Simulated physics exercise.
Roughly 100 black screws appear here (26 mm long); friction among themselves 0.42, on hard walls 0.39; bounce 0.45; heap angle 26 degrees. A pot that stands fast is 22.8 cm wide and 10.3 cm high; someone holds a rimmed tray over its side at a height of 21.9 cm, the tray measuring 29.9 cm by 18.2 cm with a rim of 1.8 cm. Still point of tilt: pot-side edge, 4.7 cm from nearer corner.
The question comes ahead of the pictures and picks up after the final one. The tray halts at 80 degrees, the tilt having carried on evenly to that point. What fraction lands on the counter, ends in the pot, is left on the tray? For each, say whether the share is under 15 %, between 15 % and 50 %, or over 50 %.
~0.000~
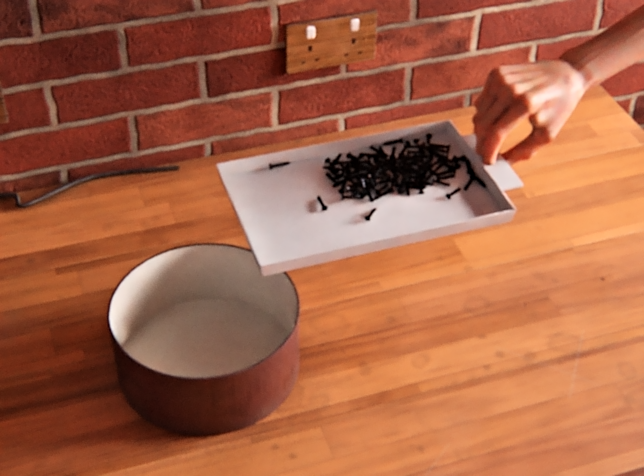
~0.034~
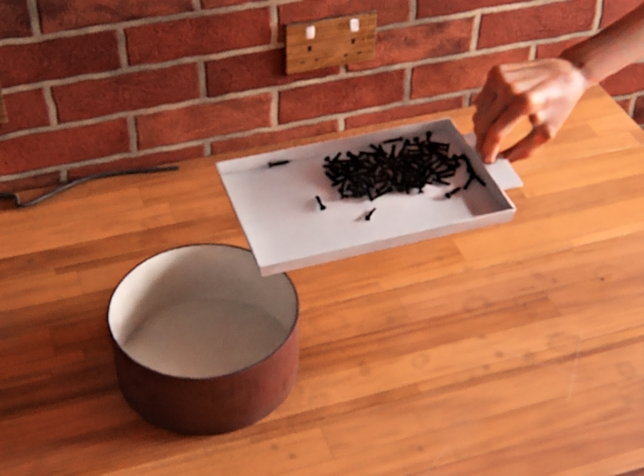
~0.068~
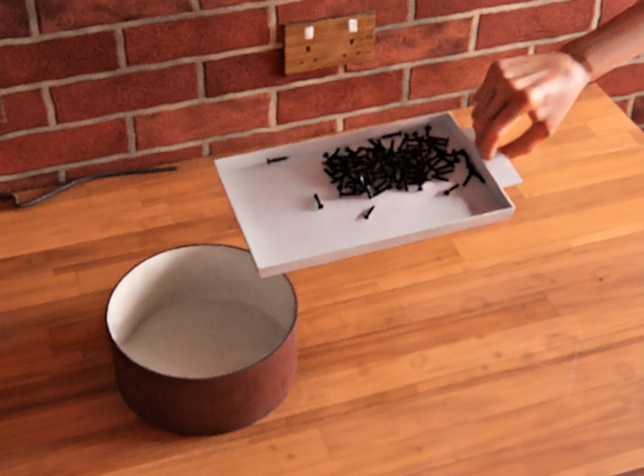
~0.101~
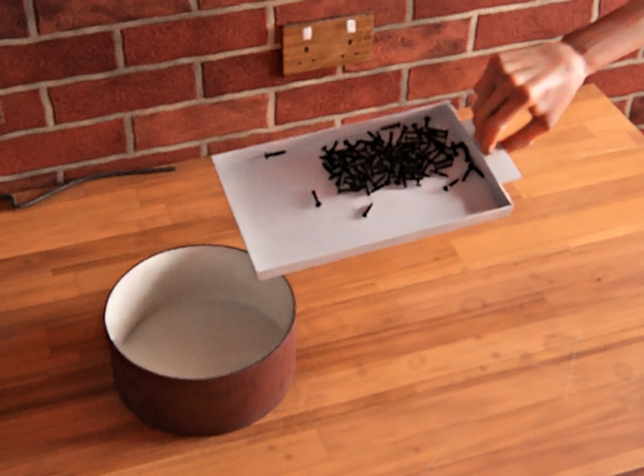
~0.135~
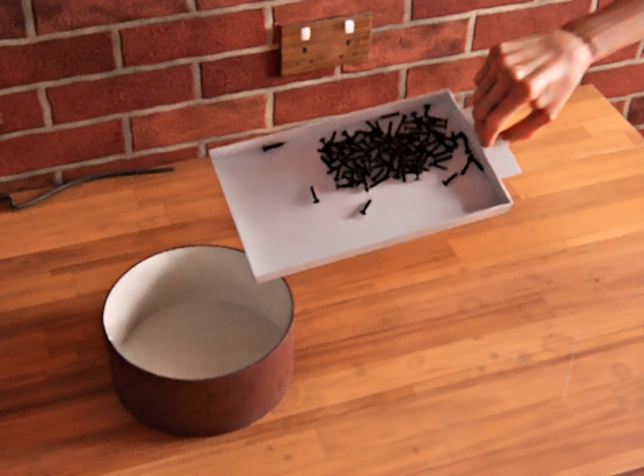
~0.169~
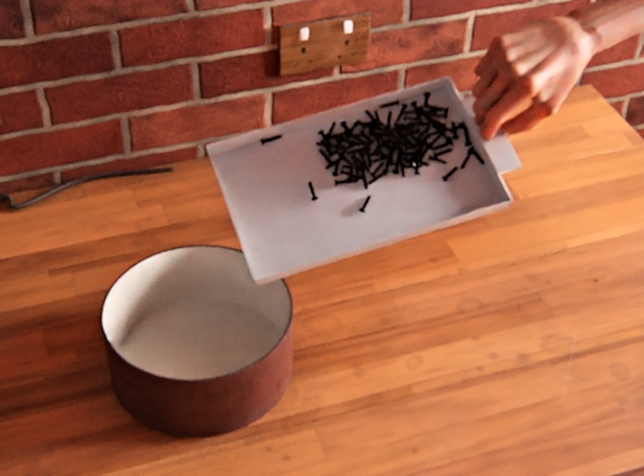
Counter: Over 50 %; pot: Under 15 %; tray: Under 15 %.
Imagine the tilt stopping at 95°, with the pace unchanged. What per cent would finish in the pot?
Around 10 in a hundred.
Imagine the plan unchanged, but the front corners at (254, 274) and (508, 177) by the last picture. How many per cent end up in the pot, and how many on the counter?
Pot: 25, counter: 75.
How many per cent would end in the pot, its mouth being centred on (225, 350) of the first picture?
Close to 25 in a hundred.
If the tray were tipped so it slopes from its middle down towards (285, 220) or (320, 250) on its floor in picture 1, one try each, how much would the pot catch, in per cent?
First try: Around 90 percent; second try: Around 20 percent.
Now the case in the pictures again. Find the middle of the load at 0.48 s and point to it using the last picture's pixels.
Somewhere about (382, 224) in the last view.
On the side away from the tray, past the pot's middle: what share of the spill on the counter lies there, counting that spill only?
I'd put it at close to 20 per cent.
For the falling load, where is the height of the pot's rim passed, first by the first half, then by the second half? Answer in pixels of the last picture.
First near (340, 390), later near (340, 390).
After 0.35 s, tilt 50 degrees; the tray holds 100 %, the pot 0 %.
After 0.48 s, tilt 73 degrees; the tray holds 100 %, the pot 0 %.
Then, at 0.73 s, tilt 80 degrees; the tray holds 15 %, the pot 0 %.
In the end, at 2.4 s, counter 85 %, pot 5 %, tray 5 %.
